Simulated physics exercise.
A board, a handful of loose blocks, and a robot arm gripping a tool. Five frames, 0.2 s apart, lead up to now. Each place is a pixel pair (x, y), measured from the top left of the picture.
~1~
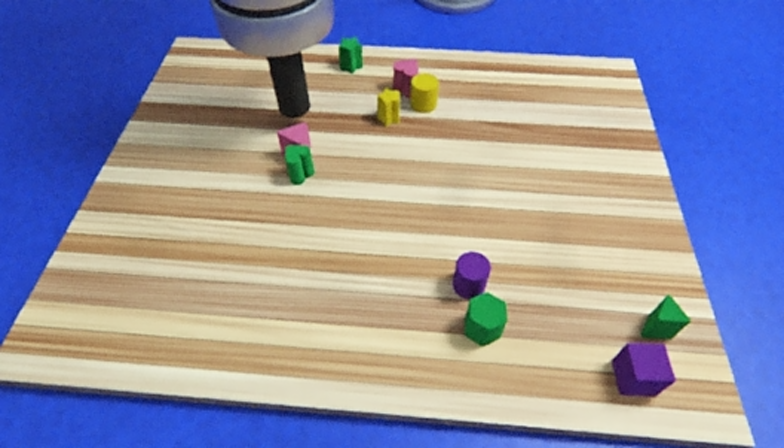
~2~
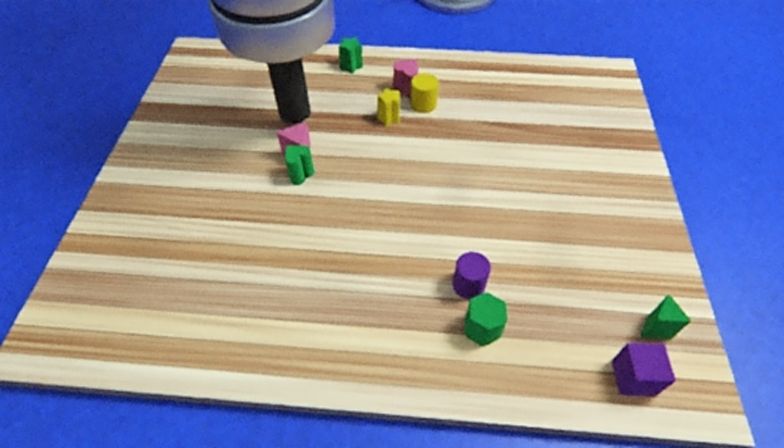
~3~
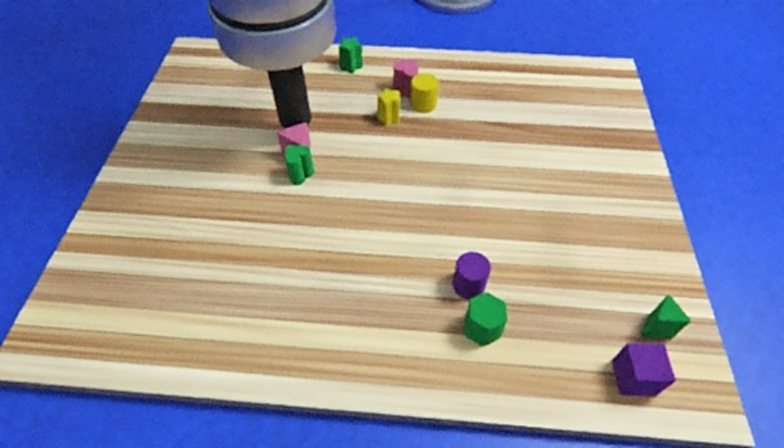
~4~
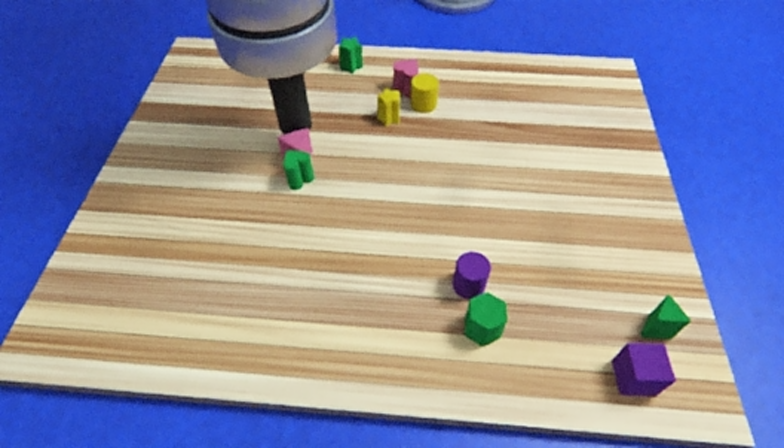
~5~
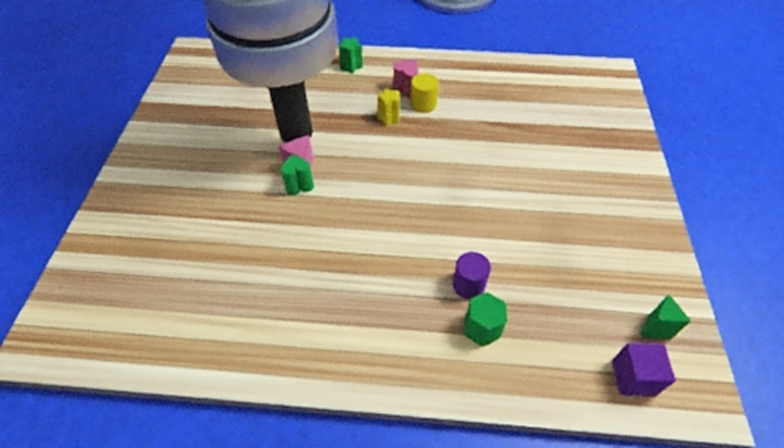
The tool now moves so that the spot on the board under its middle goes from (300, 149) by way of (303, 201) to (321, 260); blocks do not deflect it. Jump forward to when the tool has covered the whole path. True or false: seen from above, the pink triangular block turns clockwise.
The claim holds.
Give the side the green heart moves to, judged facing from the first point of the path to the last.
It shifts to the right.
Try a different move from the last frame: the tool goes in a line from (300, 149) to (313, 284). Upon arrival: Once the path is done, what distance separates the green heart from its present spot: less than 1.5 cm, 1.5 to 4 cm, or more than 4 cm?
I reckon it covers more than 4 cm.
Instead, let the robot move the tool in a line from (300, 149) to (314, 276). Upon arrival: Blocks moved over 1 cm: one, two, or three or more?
2 blocks.
On the path given first. One third of the way, tool at (297, 168); green heart at (285, 199), turned 20° clockwise; pink triangular block at (298, 182), turned 15° clockwise.
Two thirds of the way, tool at (305, 206); green heart at (274, 219), turned 45° clockwise; pink triangular block at (300, 224), turned 45° clockwise.
At the end, tool at (318, 246); green heart at (274, 219), turned 45° clockwise; pink triangular block at (304, 266), turned 55° clockwise.
